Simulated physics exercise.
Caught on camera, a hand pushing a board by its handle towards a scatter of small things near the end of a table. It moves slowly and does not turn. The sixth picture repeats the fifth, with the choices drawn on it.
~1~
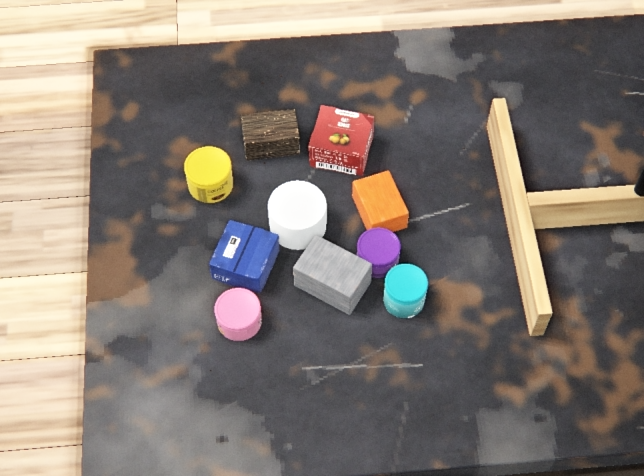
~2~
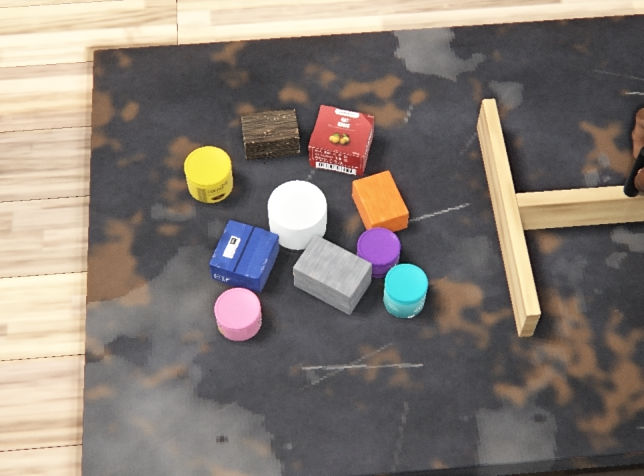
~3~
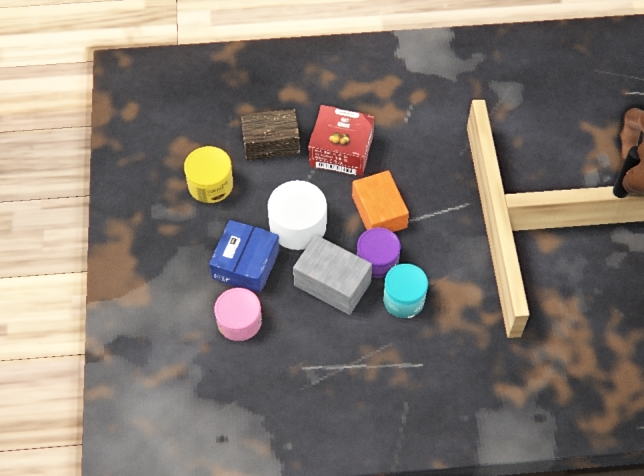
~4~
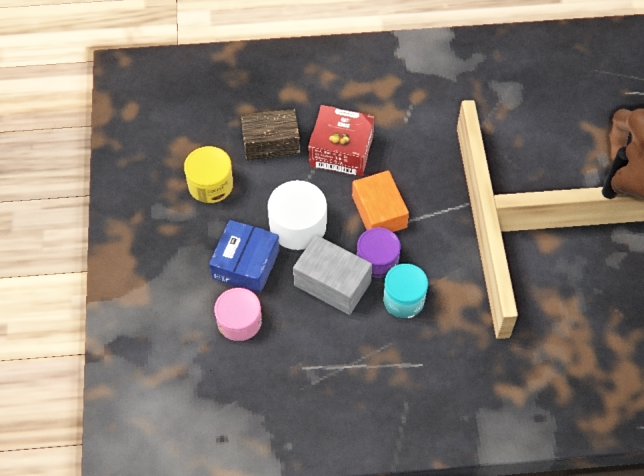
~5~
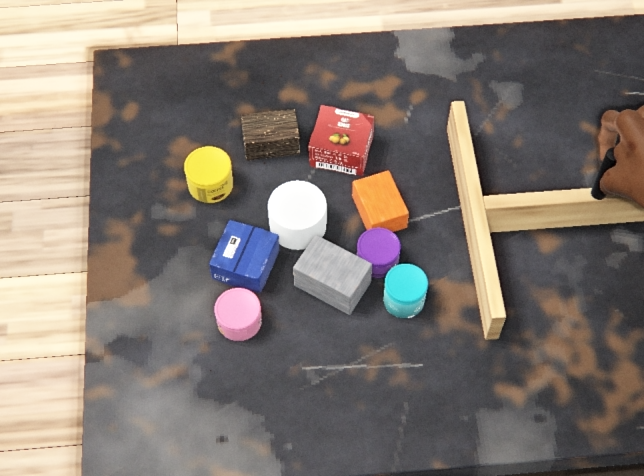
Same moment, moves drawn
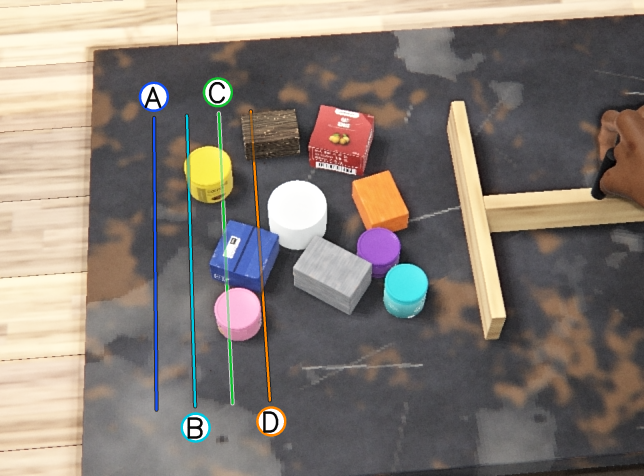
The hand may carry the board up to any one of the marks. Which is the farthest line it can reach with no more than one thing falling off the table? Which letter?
B is the last line within the limit.
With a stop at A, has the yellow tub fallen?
By then, yes.
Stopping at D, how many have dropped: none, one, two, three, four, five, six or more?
By then, none.
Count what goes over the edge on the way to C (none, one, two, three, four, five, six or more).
The count is none.
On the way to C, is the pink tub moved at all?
Yes.
On the marked copy, A at (155, 252); B at (191, 249); C at (225, 247); D at (260, 244).
Taking B. A third of the way, board (375, 210); turquoise jar (355, 303); red packet (327, 142).
Two thirds of the way, board (272, 218); blue box (165, 268); black block (175, 140).
When it is over, board (192, 223); blue box (91, 275); black block (102, 146); none fallen.
As for the rest, A drops four; C is within the limit but short; D is within the limit but short.
